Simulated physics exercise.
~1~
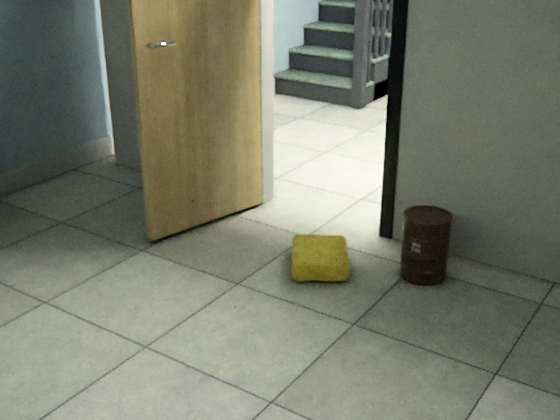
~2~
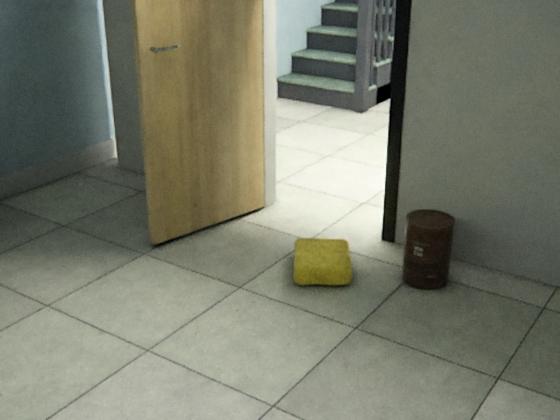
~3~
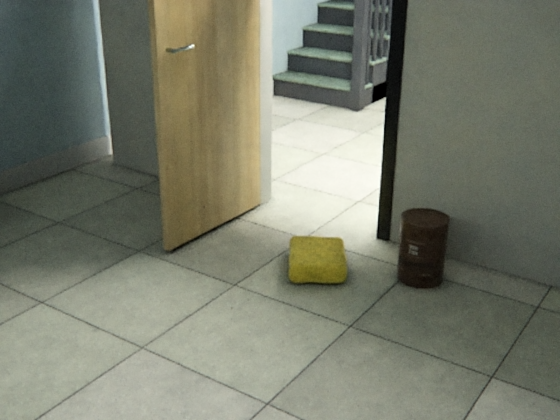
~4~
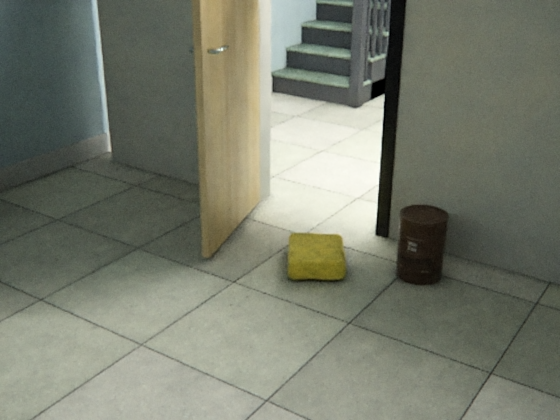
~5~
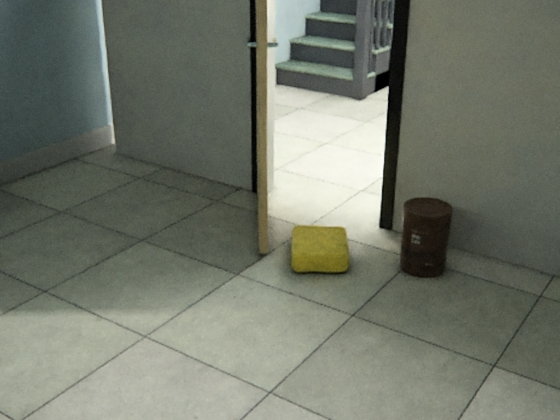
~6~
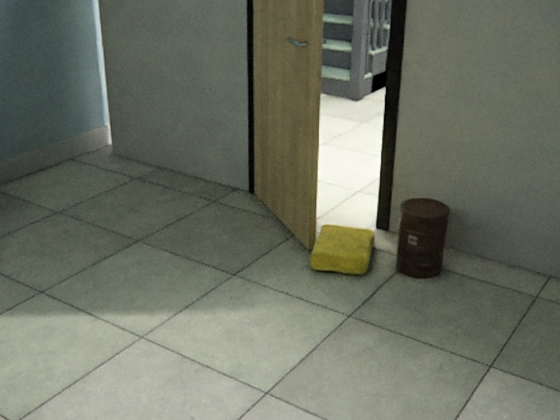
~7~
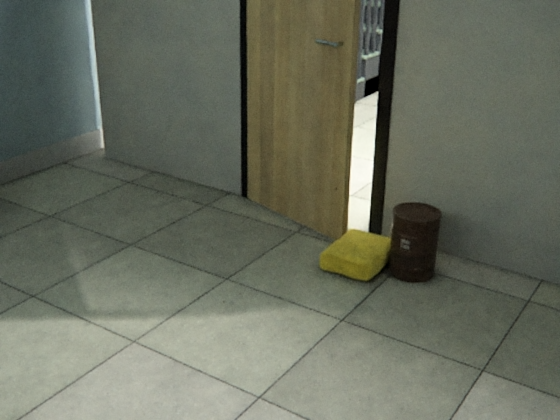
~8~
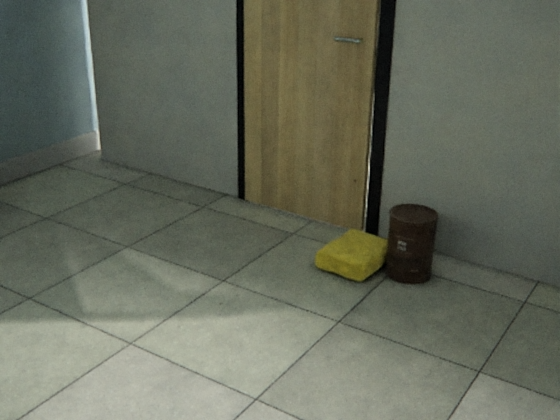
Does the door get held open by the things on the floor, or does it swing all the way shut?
It swings all the way shut, shifting the yellow cushion to the right on the way.
